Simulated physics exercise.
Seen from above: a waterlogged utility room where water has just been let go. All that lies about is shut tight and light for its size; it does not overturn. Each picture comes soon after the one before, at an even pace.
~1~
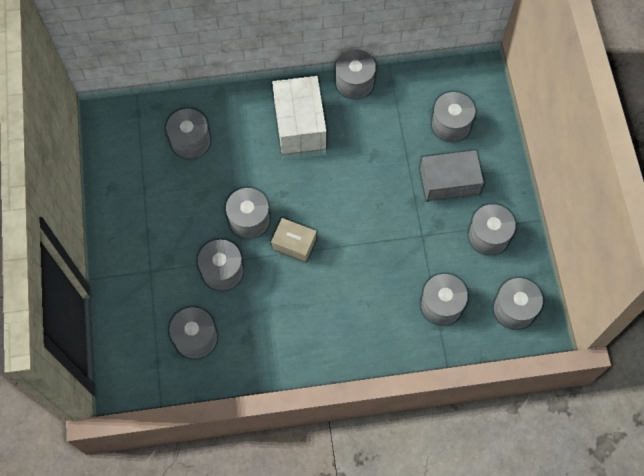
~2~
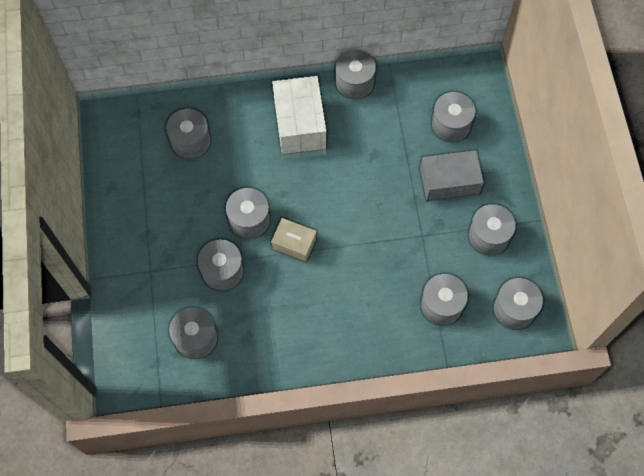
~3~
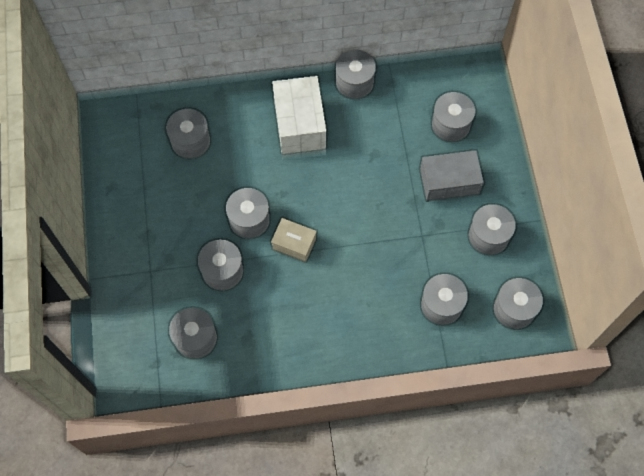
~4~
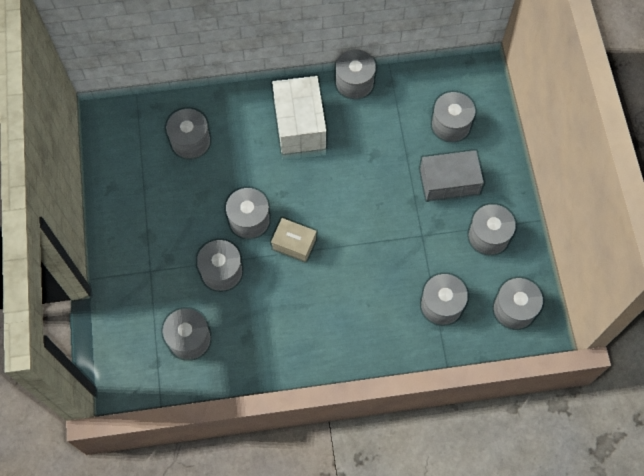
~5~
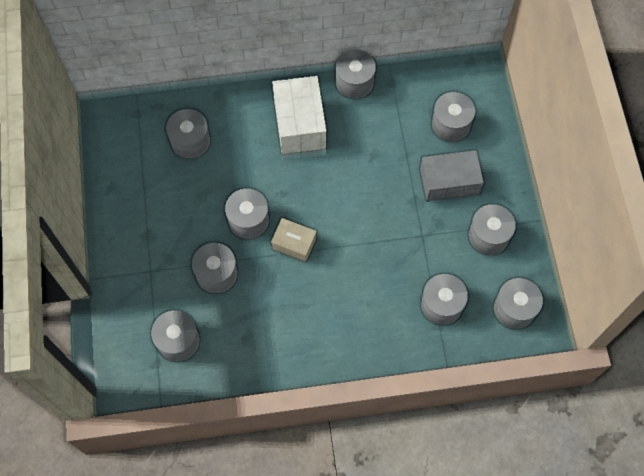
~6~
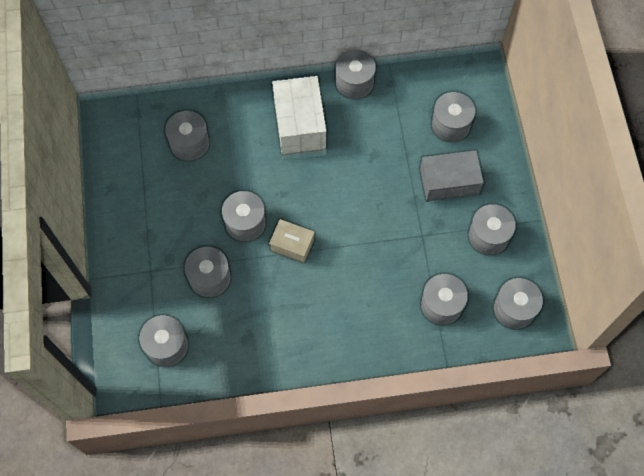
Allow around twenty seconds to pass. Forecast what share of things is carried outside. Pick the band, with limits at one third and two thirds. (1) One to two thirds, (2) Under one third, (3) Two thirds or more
(1) One to two thirds.
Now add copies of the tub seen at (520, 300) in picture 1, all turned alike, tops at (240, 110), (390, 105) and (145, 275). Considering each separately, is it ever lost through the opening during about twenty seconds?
As listed: Stays, no, yes.
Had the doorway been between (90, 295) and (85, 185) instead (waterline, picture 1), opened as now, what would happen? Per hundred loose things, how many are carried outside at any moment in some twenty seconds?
Some 50 per cent of the lot.
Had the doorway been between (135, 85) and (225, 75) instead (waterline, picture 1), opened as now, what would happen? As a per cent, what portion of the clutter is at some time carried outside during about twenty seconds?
My figure is 40 %.
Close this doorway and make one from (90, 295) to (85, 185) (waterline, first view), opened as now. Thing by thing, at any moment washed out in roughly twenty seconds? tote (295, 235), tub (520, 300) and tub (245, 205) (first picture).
One after the other: Carried outside, stays, gone.
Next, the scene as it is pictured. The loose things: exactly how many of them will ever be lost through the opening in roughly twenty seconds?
So the number is 5.
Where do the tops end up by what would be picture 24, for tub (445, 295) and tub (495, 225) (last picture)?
They'd be somewhere near (387, 310) and (468, 234).
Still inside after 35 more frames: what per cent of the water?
I'd put it close to 62 percent.
A moment on, 0 of 11 are out; 11 afloat.
Next, 2 of 11 are out; 9 afloat.
Later, 4 of 11 are out; 7 afloat.
In the end, 5 of 11 are out; 6 afloat.
